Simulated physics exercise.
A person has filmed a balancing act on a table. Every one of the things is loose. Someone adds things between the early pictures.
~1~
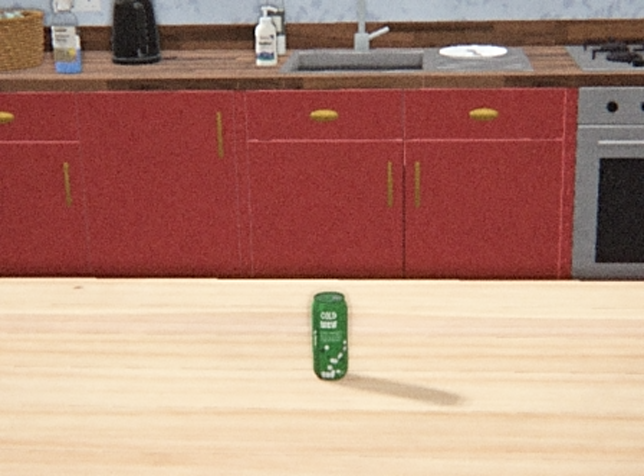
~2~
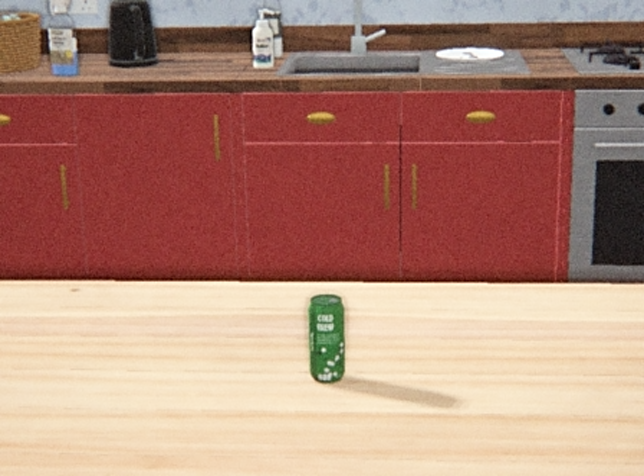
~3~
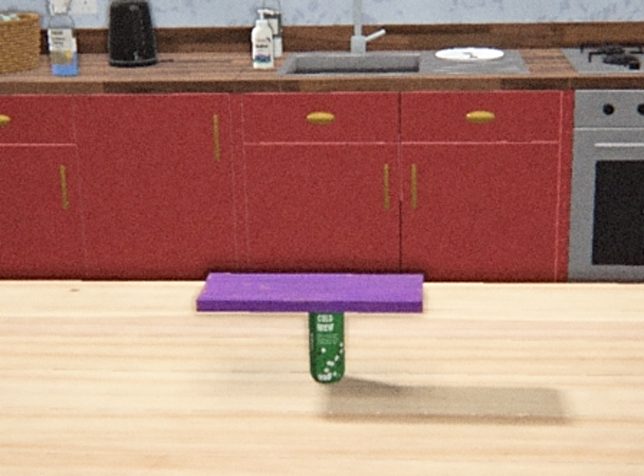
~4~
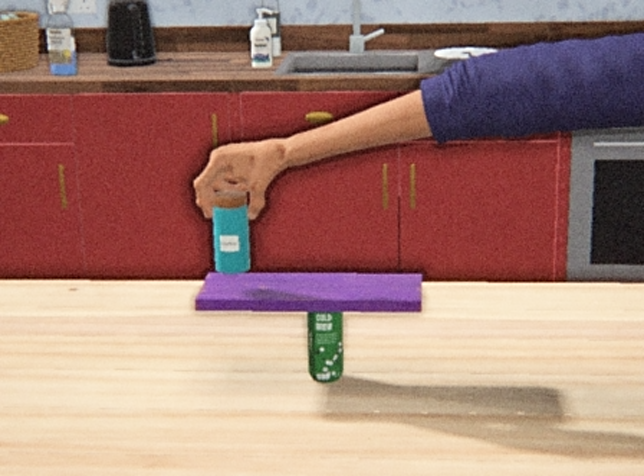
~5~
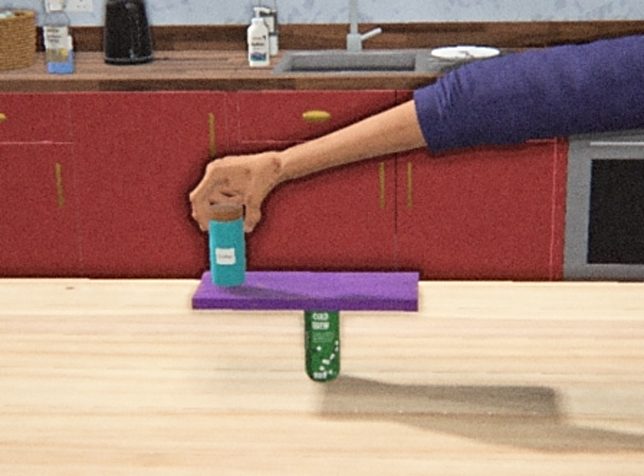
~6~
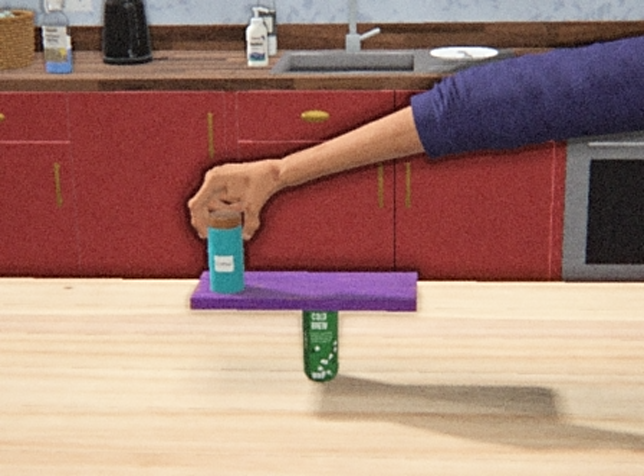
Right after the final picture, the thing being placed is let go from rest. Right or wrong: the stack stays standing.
Wrong, it topples.
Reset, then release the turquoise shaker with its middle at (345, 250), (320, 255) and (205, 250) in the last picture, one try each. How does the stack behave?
The first time it stays standing, the second time it stays standing, and the third time it collapses.
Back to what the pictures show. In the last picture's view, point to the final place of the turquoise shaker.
End position in the final view: Approximately (153, 347).
Then, 0.30 s after the last picture, turquoise shaker now fallen; purple board tipped 27° from how it was.
Then, 0.50 s after the last picture, purple board tipped 51° from how it was.
Then, 0.60 s after the last picture, purple board tipped 42° from how it was; green can tipped 7° from how it was.
Then, 0.90 s after the last picture, purple board now fallen.
At rest, fallen, turquoise shaker and purple board; green can in place. Seen from the same camera at the end, turquoise shaker near (153, 347). The stack loses its balance.
